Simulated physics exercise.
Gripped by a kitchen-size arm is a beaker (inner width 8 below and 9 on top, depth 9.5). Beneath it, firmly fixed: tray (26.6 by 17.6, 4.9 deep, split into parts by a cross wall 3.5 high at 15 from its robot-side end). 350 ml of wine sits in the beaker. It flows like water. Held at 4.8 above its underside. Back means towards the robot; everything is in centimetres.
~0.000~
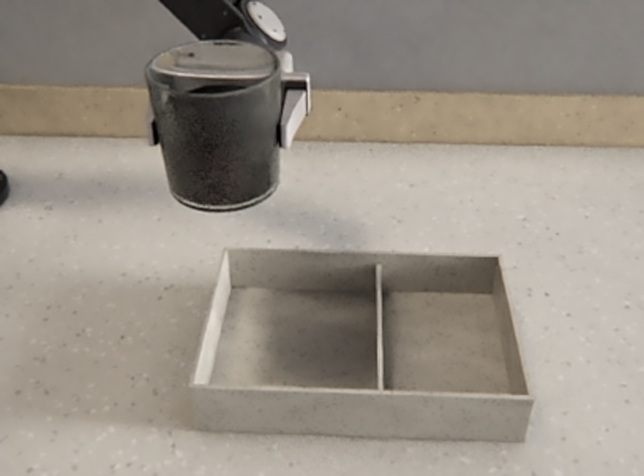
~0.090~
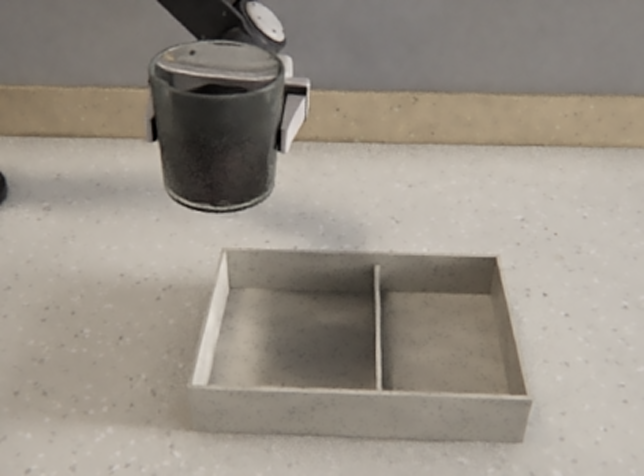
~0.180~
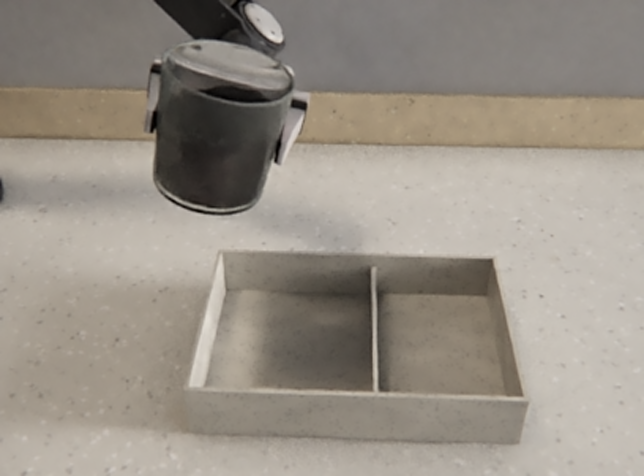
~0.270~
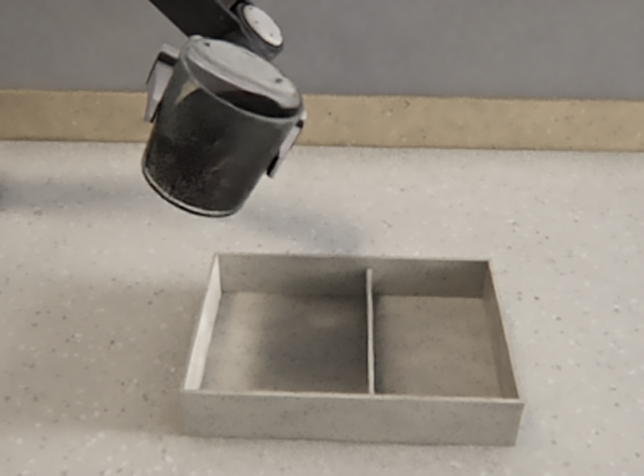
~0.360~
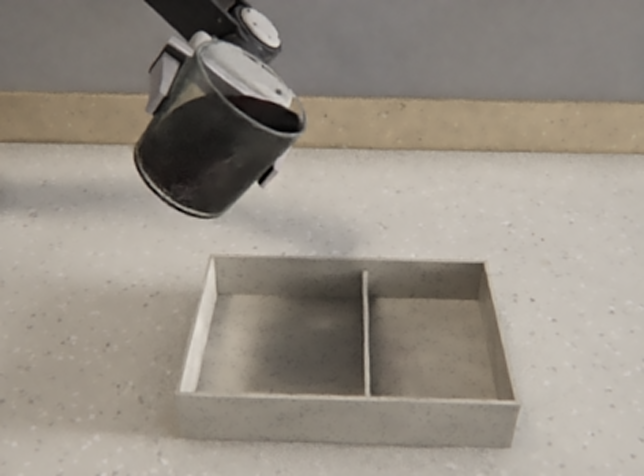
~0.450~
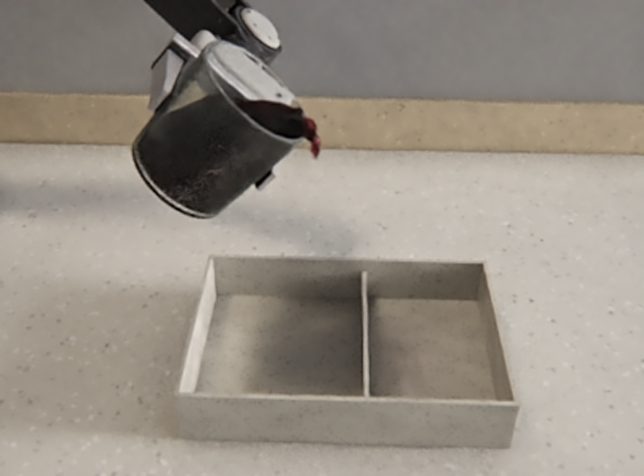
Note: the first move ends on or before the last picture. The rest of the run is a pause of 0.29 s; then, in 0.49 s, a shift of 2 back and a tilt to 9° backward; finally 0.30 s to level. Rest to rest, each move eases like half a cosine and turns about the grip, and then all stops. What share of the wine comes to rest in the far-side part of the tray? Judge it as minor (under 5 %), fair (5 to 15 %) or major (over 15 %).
Minor.
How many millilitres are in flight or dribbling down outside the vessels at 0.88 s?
It comes to close to 0 ml.
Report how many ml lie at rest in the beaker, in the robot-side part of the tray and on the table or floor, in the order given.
The amounts come to around 340, 10 and 0 ml respectively.
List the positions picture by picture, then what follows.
In the first picture, beaker middle at (219, 129), level; upper third of the wine around (217, 117), from x 160 to 275, top at y 85; 350 ml in the beaker.
In the second picture, beaker middle at (219, 129), tilted 4° forward; upper third of the wine around (217, 117), from x 160 to 275, top at y 85.
In the third picture, beaker middle at (218, 131), tilted 15° forward; upper third of the wine around (218, 119), from x 160 to 280, top at y 90.
In the fourth picture, beaker middle at (217, 133), tilted 27° forward; upper third of the wine around (223, 122), from x 150 to 290, top at y 95.
In the fifth picture, beaker middle at (216, 135), tilted 38° forward; upper third of the wine around (227, 126), from x 140 to 300, top at y 95.
In the sixth picture, beaker middle at (216, 136), tilted 42° forward; upper third of the wine around (228, 127), from x 140 to 320, top at y 100; 350 ml in the beaker.
By 0.88 s, tilted 32° forward, liquid up to 26 above the table; 340 ml in the beaker, 5 ml in the robot-side part.
By 1.31 s, tilted 7° backward, liquid up to 26 above the table; 340 ml in the beaker, 10 ml in the robot-side part.
By 1.73 s, level, liquid up to 26 above the table; 340 ml in the beaker, 10 ml in the robot-side part.
By 2.53 s, level, liquid up to 26 above the table; 340 ml in the beaker, 10 ml in the robot-side part.
Final state, 340 ml in the beaker, 10 ml in the robot-side part. That is 0 % in the far-side part of the tray.
